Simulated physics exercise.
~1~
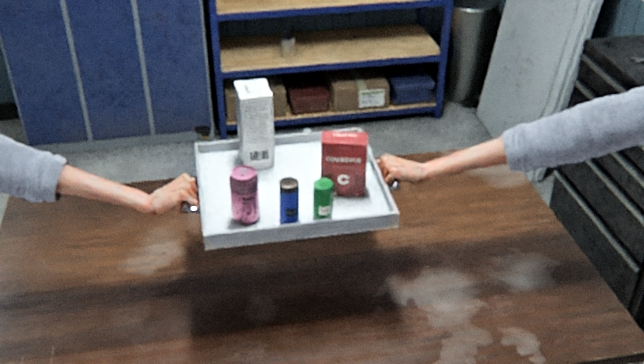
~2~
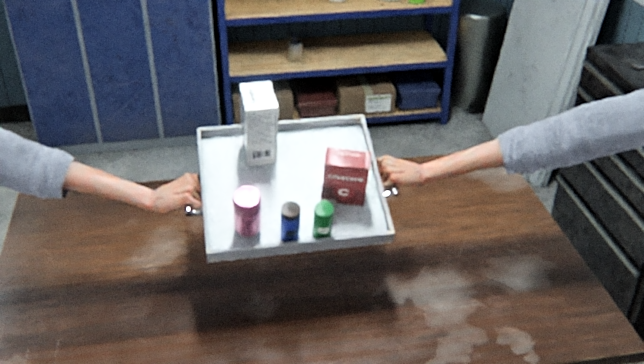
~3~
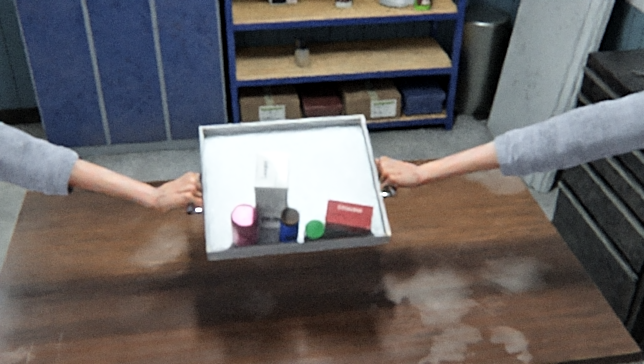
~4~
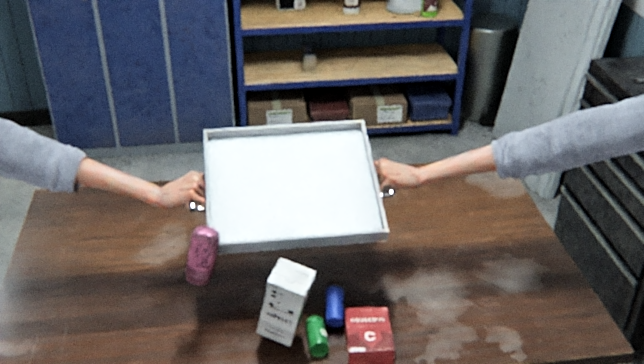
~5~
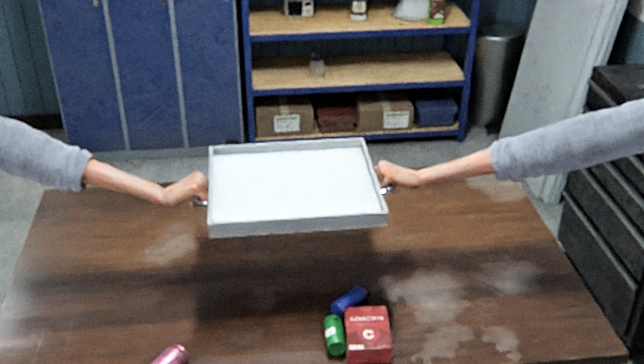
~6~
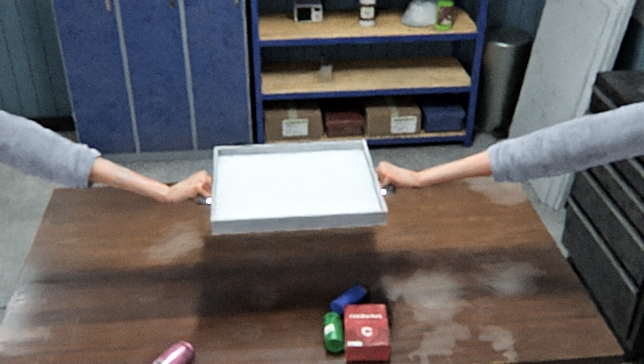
Two hands tipping a white tray toward the viewer, spilling cartons and small containers onto a wooden table, then levelling it empty.
